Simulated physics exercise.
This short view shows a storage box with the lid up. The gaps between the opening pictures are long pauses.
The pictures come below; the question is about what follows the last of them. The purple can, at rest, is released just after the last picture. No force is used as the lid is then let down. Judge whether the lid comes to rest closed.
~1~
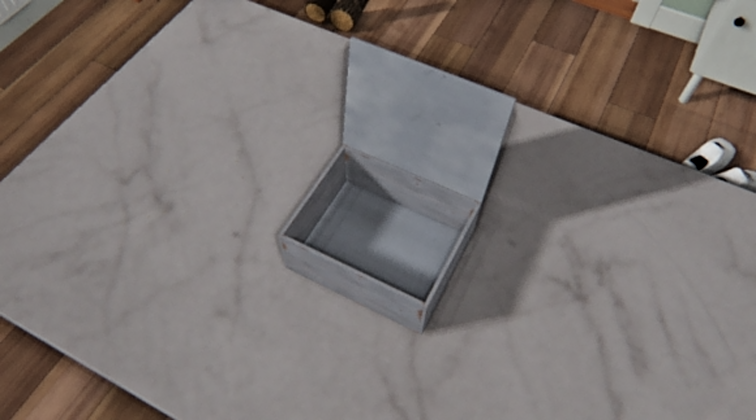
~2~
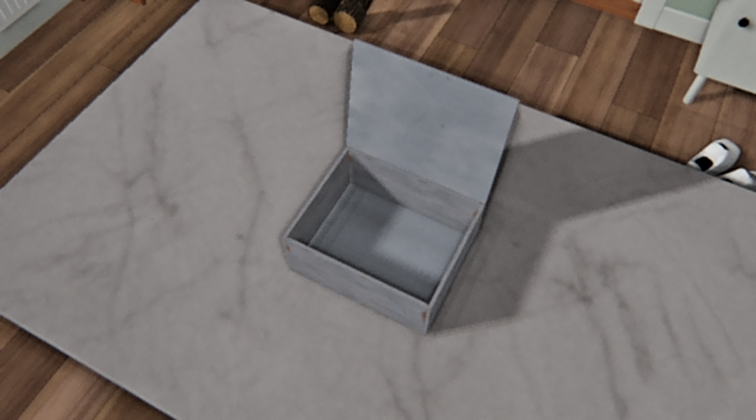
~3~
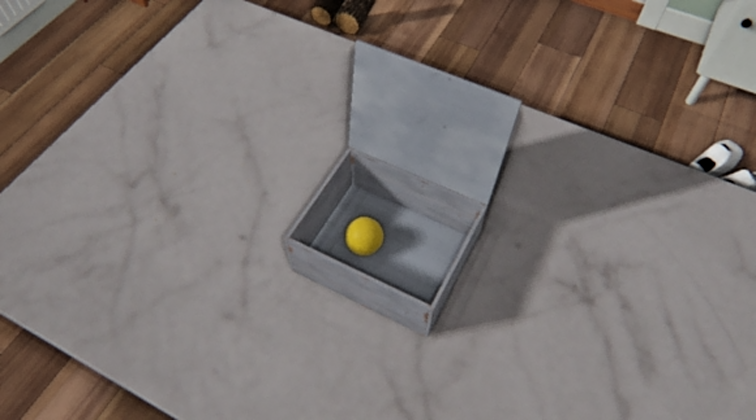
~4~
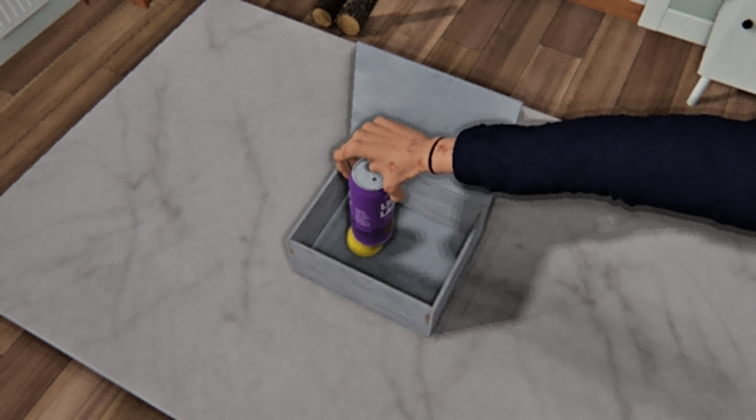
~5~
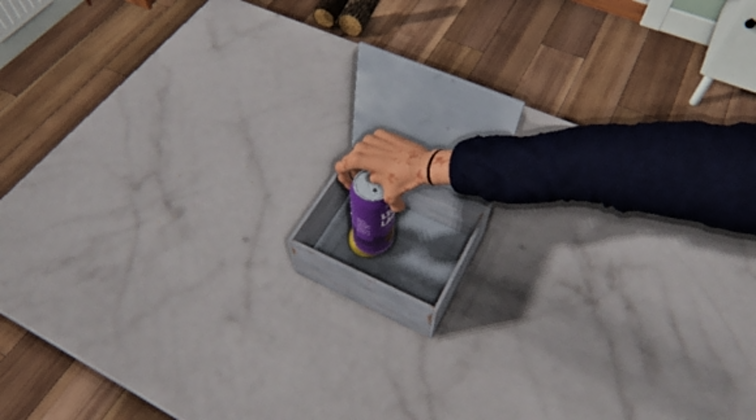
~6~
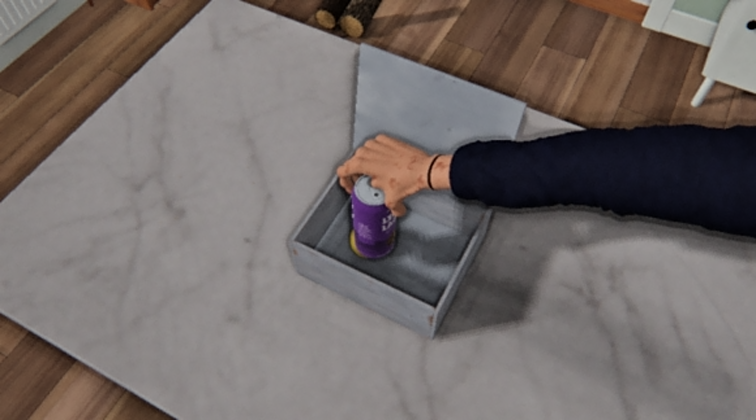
Most likely there will be no gap under the lid.
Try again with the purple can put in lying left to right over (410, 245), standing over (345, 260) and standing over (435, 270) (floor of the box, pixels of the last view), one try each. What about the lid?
First, it closes; second, it will not close; third, it will not close.
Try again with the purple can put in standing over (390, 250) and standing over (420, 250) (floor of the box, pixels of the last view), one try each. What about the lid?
The lid settles down with the first placement and is blocked with the second.
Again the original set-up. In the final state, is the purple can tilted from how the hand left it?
Observation: It tilts over.
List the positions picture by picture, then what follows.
In the first picture, the last thing is not in view yet.
In the second picture, the last thing is not in view yet.
In the third picture, the last thing is not in view yet; yellow lemon (365, 236).
The fourth picture shows still above its spot; purple can (373, 205).
The fifth picture shows still above its spot; purple can (373, 214).
The sixth picture shows put in, still held; purple can (375, 218).
Then, 0.60 s after the last picture, purple can on its side near (405, 267); yellow lemon rolled about its own width.
Then, 1.70 s after the last picture, lid 48° above the rim; purple can on its side near (404, 267); yellow lemon rolled about its own width.
At rest, lid shut; tipped over in the box, purple can; moved from the start, yellow lemon. Seen from the same camera at the end, purple can near (403, 267).
